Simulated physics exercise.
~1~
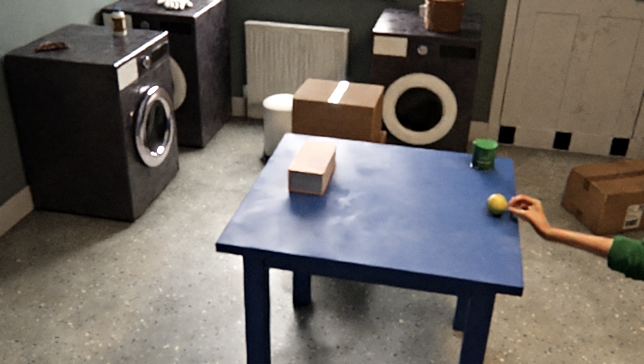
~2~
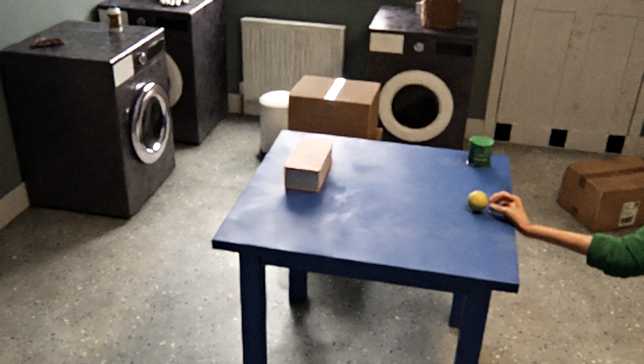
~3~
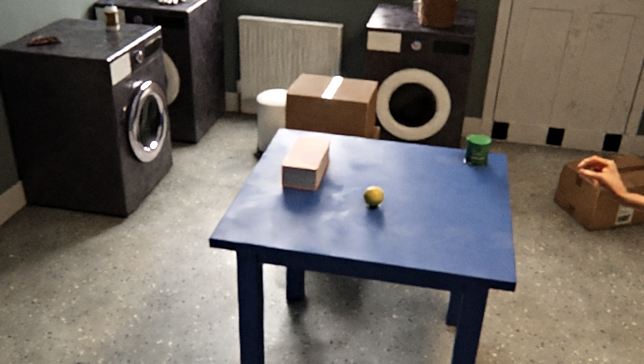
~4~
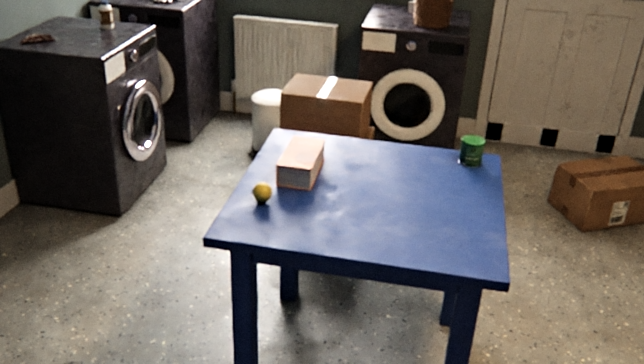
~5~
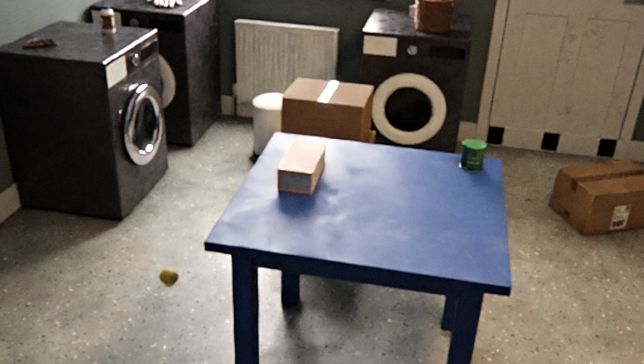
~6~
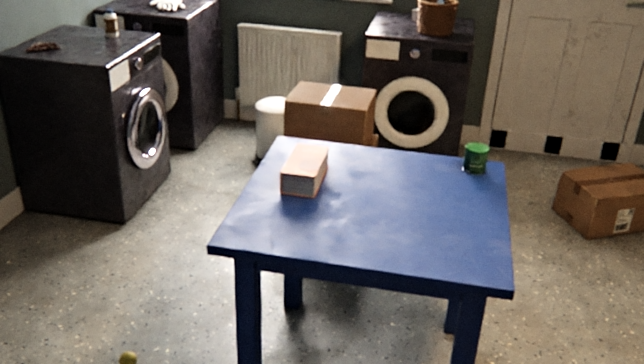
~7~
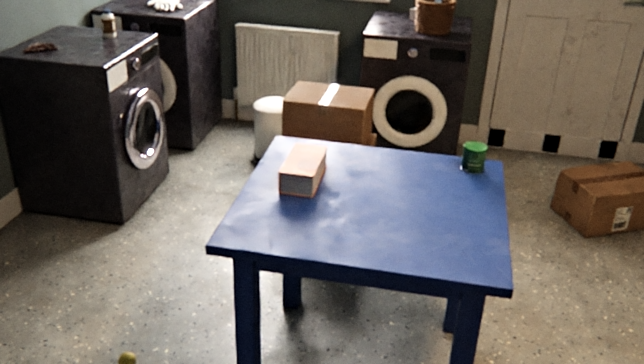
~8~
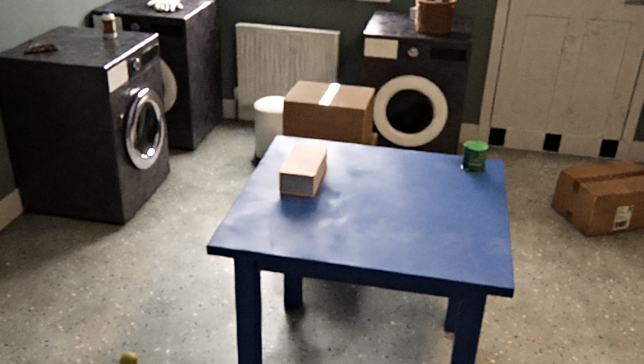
A hand pushes a yellow lemon left across a blue table, lets go, and the lemon rolls off the edge onto the floor.
